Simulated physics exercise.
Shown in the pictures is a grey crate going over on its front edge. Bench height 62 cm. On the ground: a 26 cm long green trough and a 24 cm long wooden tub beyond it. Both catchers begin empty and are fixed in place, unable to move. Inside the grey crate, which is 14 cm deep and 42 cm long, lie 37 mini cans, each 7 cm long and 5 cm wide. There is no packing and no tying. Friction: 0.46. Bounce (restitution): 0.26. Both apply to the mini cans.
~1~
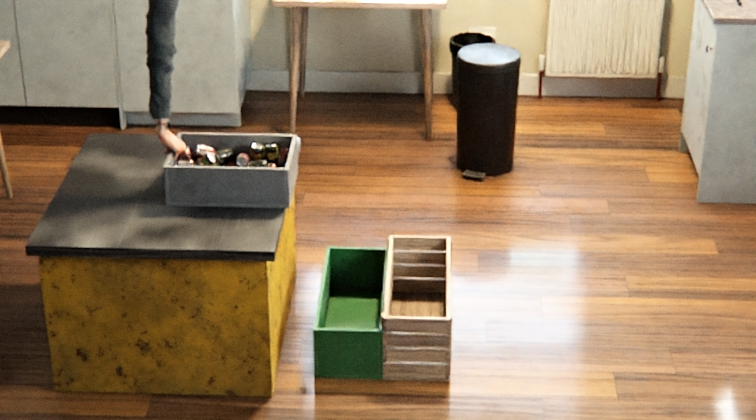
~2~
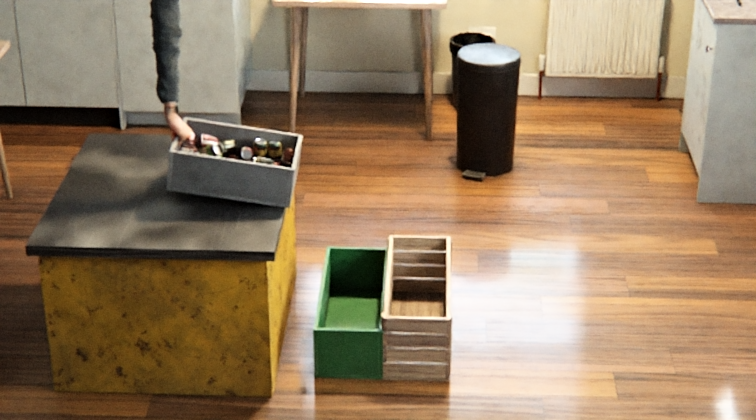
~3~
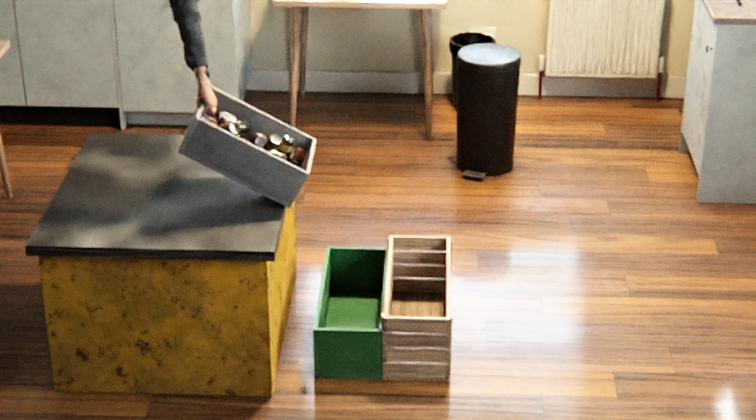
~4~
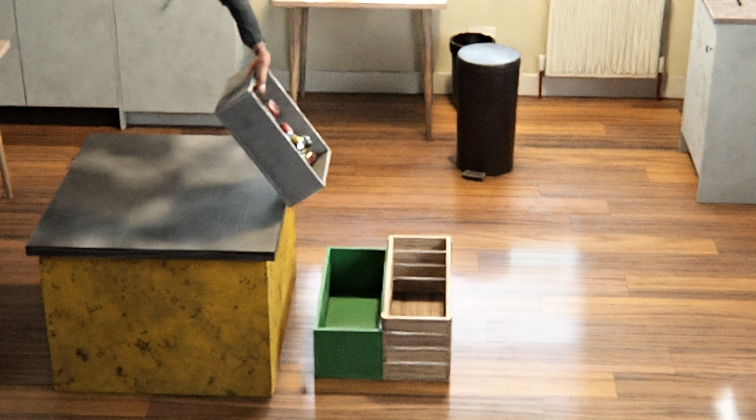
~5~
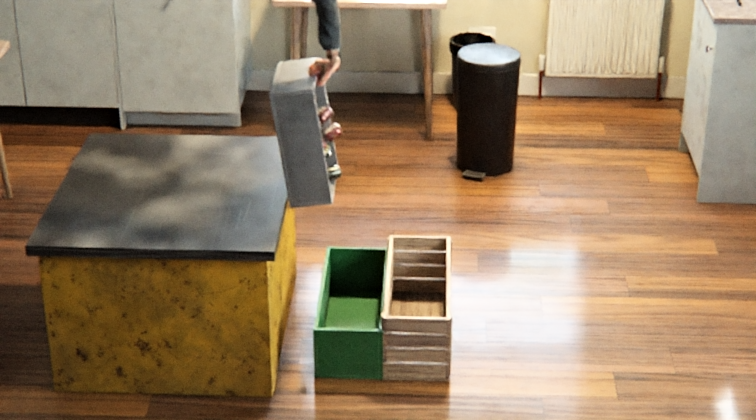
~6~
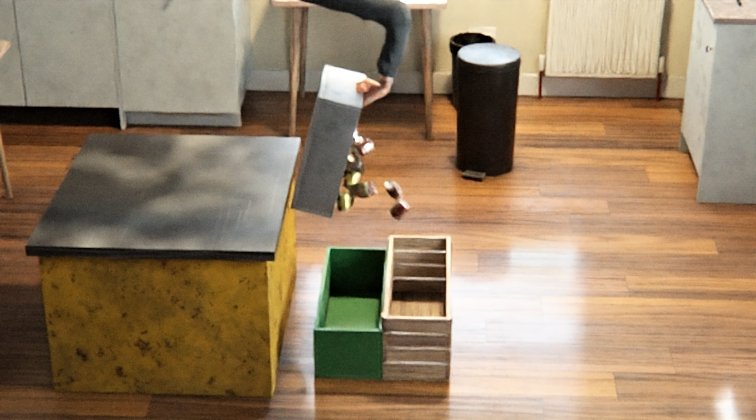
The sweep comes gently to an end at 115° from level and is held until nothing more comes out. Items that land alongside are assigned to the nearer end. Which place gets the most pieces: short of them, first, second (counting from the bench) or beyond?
Second.
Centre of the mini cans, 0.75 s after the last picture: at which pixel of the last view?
Estimated centre in the last picture: (403, 322).
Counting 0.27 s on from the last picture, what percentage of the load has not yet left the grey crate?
I'd say close to 15 in a hundred.
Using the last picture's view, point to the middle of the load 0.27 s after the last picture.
(384, 279).
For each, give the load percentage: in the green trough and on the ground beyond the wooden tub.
40 and 0 %.
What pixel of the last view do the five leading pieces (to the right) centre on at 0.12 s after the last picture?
Somewhere near pixel (416, 260) of the last view.
Then, 0.12 s after the last picture, tilt 113°; 12 still in the grey crate, 2 in the wooden tub and 23 in the air.
Then, 0.27 s after the last picture, tilt 115°; 5 still in the grey crate, 5 in the green trough, 15 in the wooden tub and 12 in the air.
Then, 0.48 s after the last picture, tilt 115°; 9 in the green trough, 21 in the wooden tub and 7 in the air.
Outcome (0.75 s after the last picture), 15 in the green trough and 22 in the wooden tub.
